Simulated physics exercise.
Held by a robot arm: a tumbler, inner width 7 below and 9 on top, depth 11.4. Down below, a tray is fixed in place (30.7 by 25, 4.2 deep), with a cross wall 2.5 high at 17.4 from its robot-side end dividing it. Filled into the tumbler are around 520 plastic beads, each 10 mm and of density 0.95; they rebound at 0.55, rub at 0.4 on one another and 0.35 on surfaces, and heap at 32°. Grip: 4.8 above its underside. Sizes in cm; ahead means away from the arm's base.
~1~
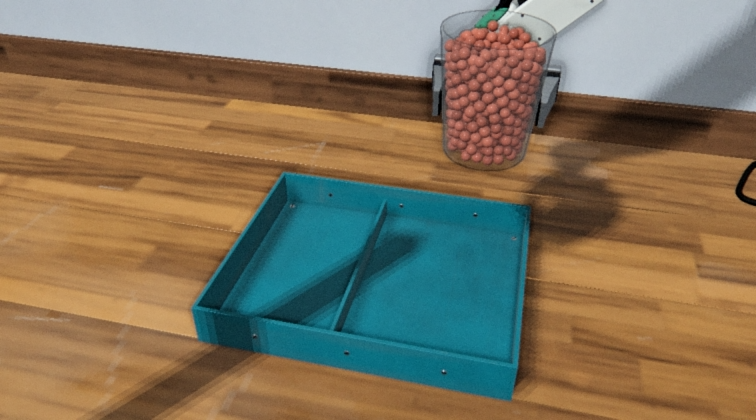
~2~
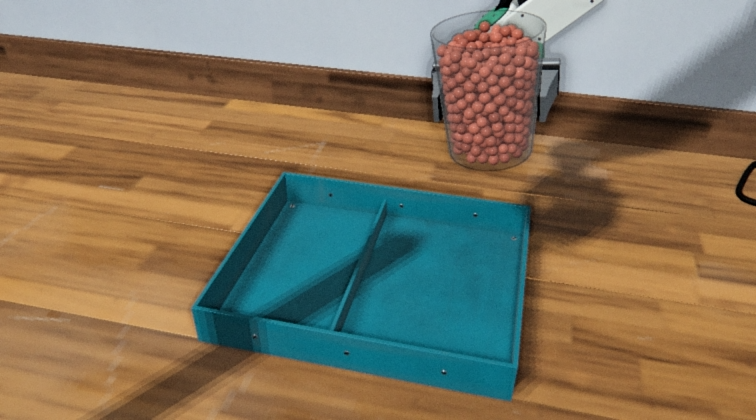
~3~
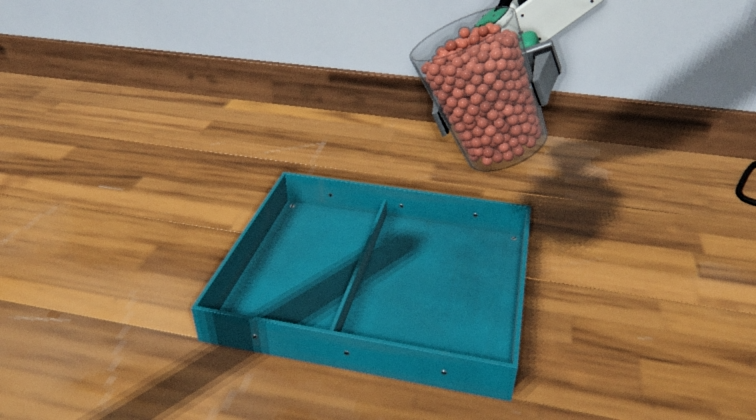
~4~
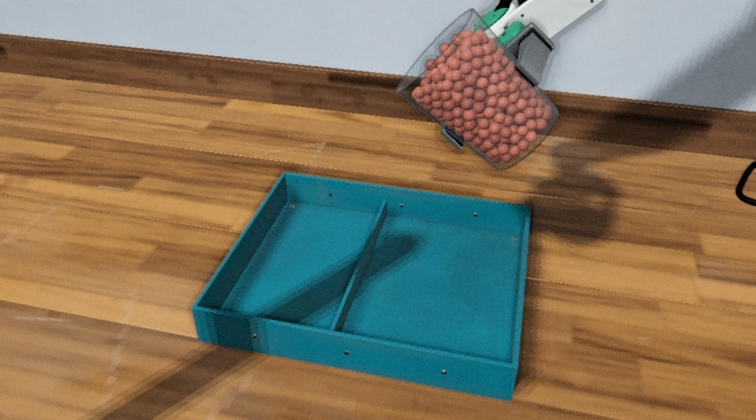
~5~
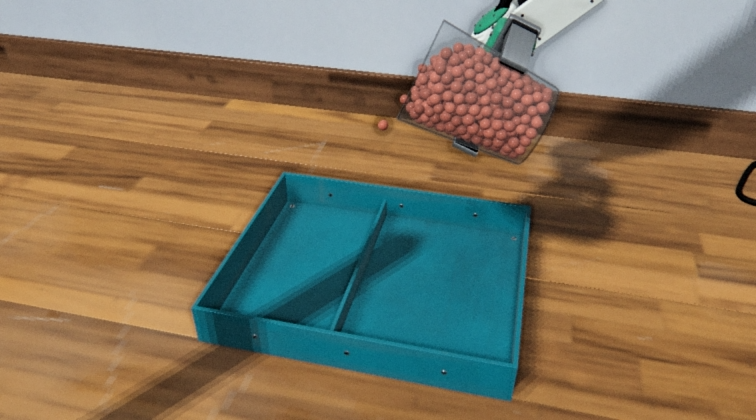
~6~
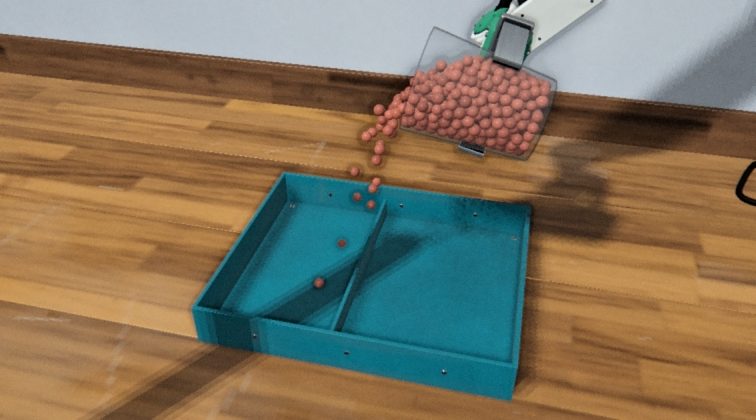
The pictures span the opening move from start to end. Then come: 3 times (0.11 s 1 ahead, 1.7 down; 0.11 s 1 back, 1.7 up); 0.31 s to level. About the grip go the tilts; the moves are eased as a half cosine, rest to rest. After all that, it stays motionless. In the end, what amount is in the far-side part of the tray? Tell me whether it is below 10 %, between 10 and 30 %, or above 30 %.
That share comes out between 10 and 30 %.
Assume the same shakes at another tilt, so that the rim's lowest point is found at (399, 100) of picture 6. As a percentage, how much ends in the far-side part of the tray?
My estimate is some 5 per cent.
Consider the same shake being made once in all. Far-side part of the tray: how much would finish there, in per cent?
It would be near 10 per cent.
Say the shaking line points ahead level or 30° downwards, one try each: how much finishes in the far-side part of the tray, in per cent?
You'd get some 40 per cent with the first setting and some 25 per cent with the second.
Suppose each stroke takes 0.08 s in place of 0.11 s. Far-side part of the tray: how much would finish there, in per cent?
Estimate: Near 20 per cent.
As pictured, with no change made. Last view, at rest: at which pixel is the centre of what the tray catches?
Around (321, 273) in the last view.
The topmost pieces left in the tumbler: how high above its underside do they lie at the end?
10.0 cm.
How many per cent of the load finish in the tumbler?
About 75 percent.
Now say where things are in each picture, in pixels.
The first picture shows the tumbler middle at (490, 95), level; upper third of the load around (494, 60), from x 450 to 540, top at y 25; 521 in the tumbler.
The second picture shows the tumbler middle at (489, 94), tilted 7° forward; upper third of the load around (491, 59), from x 440 to 535, top at y 25.
The third picture shows the tumbler middle at (486, 95), tilted 26° forward; upper third of the load around (483, 62), from x 425 to 535, top at y 30.
The fourth picture shows the tumbler middle at (482, 97), tilted 50° forward; upper third of the load around (472, 68), from x 415 to 545, top at y 35.
The fifth picture shows the tumbler middle at (480, 99), tilted 69° forward; upper third of the load around (472, 76), from x 385 to 545, top at y 50; 520 in the tumbler, 1 in flight or on a rim.
The sixth picture shows the tumbler middle at (480, 101), tilted 76° forward; upper third of the load around (484, 86), from x 320 to 545, top at y 60; 502 in the tumbler, 2 in the far-side part, 17 in flight or on a rim.
Then, 0.39 s on, tilted 76° forward, highest piece 25 above the table; 432 in the tumbler, 54 in the far-side part, 26 in the robot-side part, 9 in flight or on a rim.
Then, 0.78 s on, tilted 53° forward, highest piece 26 above the table; 400 in the tumbler, 80 in the far-side part, 33 in the robot-side part, 8 in flight or on a rim.
Then, 1.17 s on, level, highest piece 28 above the table; 399 in the tumbler, 83 in the far-side part, 39 in the robot-side part.
Then, 2.22 s on, level, highest piece 28 above the table; 399 in the tumbler, 83 in the far-side part, 39 in the robot-side part.
In the end, 399 in the tumbler, 83 in the far-side part, 39 in the robot-side part. That is 16 % in the far-side part of the tray.
